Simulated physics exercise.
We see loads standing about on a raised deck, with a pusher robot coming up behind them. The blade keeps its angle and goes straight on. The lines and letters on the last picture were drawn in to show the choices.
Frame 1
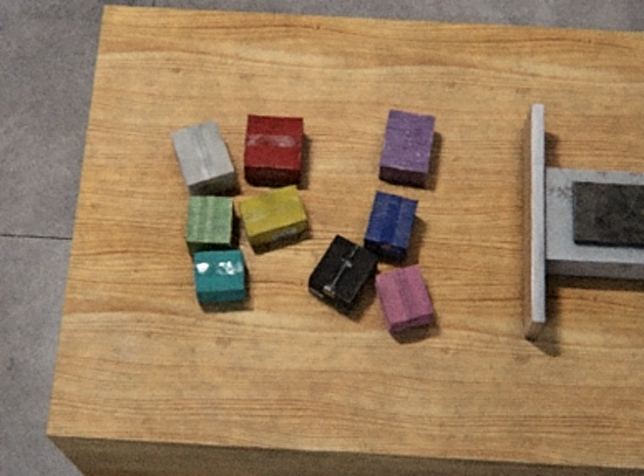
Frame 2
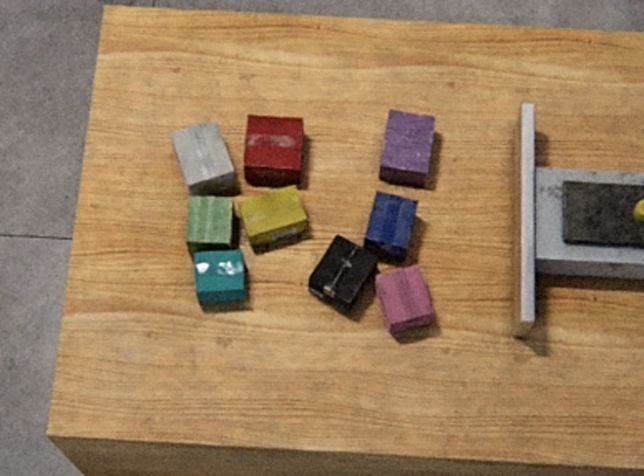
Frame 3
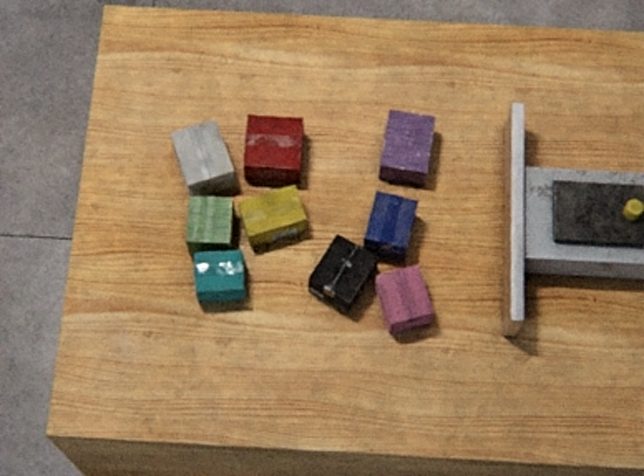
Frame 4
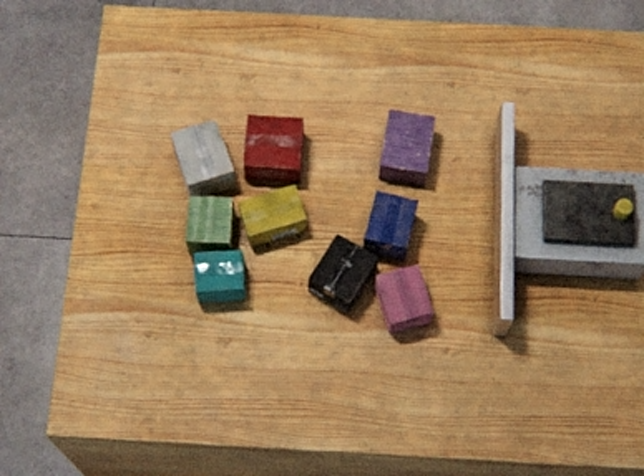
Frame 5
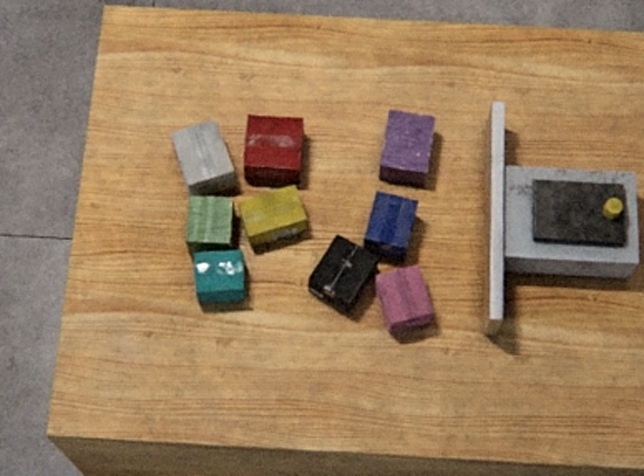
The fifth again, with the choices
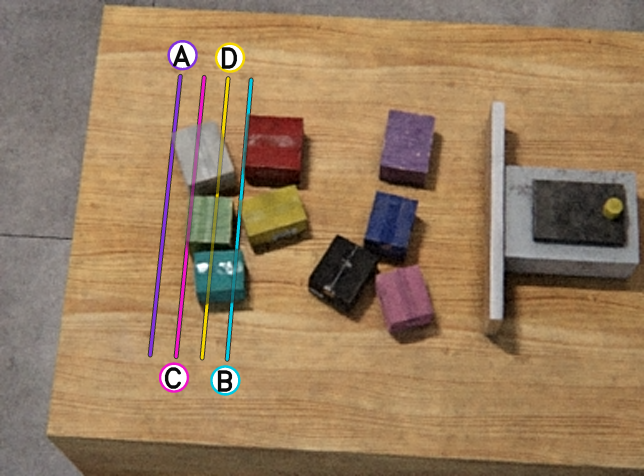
On a wooden deck above a grey floor, nine small coloured boxes sit still in a loose cluster while a grey pusher machine with a wide, flat front plate slides slowly left toward them from the right, touching none.
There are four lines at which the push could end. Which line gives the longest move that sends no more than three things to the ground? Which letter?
Up to line A.
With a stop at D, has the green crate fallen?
No.
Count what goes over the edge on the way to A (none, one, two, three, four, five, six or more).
In all, three.
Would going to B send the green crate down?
No.
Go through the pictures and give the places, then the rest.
Purple crate (407, 148); pink box (404, 300); green crate (211, 227), in the first frame.
Robot (602, 213); red box (275, 149), in the second frame.
Robot (592, 212); black box (344, 273), in the third frame.
Robot (581, 212); turquoise box (220, 277), in the fourth frame.
Robot (571, 211); purple crate (407, 148); pink box (404, 300); green crate (211, 227), in the fifth frame.
On the marked copy, A at (166, 210); B at (240, 214); C at (191, 211); D at (216, 212).
Following A. Soon after the start, robot (452, 205); pink box (344, 295); purple crate (350, 145).
Later, robot (333, 198); white box (131, 157); green crate (127, 220).
In the end, robot (239, 193); white box over the edge; green crate over the edge; three fallen.
As for the rest, B is within the limit but short; C is within the limit but short; D is within the limit but short.
